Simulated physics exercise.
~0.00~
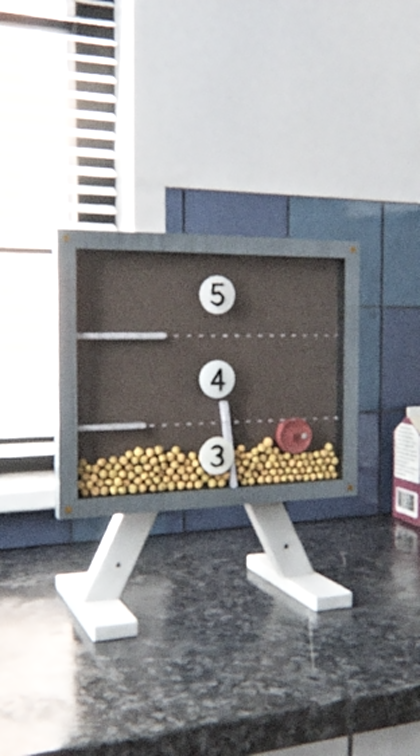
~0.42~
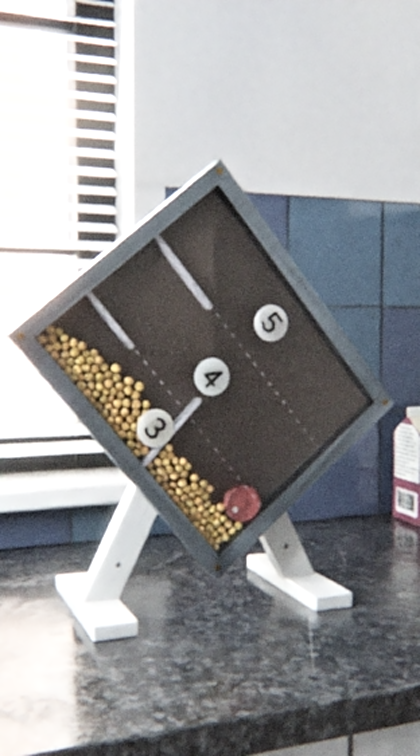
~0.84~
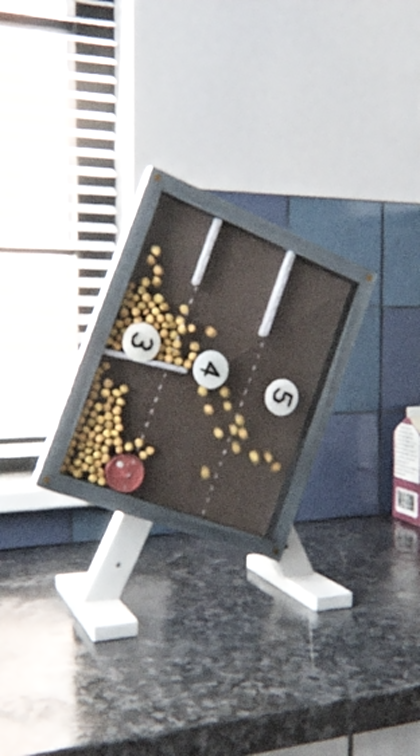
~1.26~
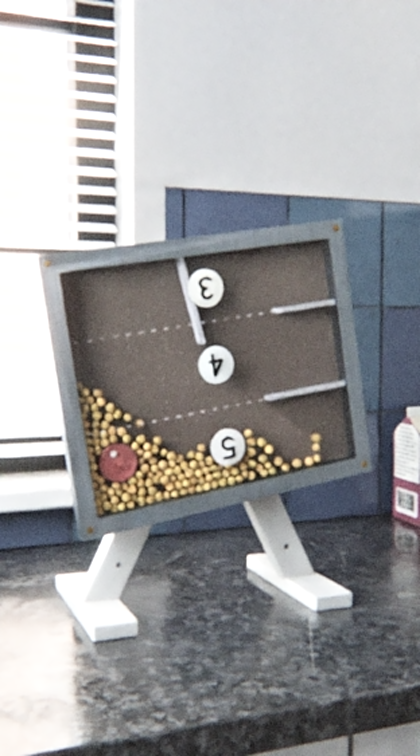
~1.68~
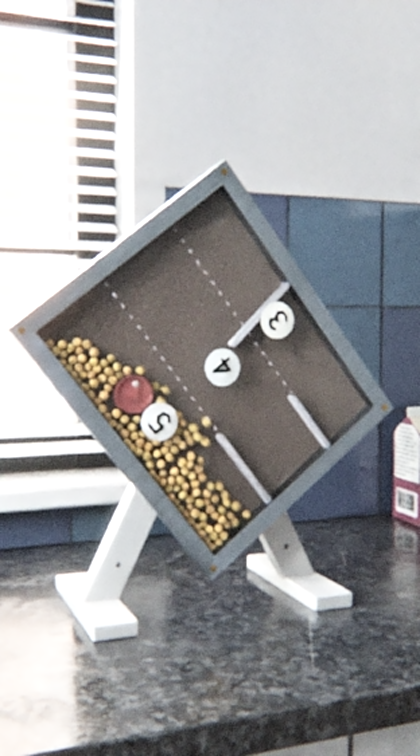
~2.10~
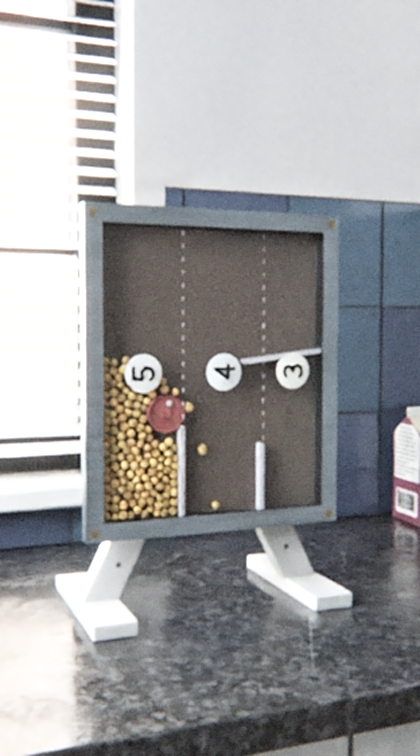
On a kitchen counter, a clear-fronted box of pale wooden beads and a red disc turned clockwise on its white stand, the beads tumbling past the numbered strips until it stood on its side with nearly all of them piled in strip five at the left.
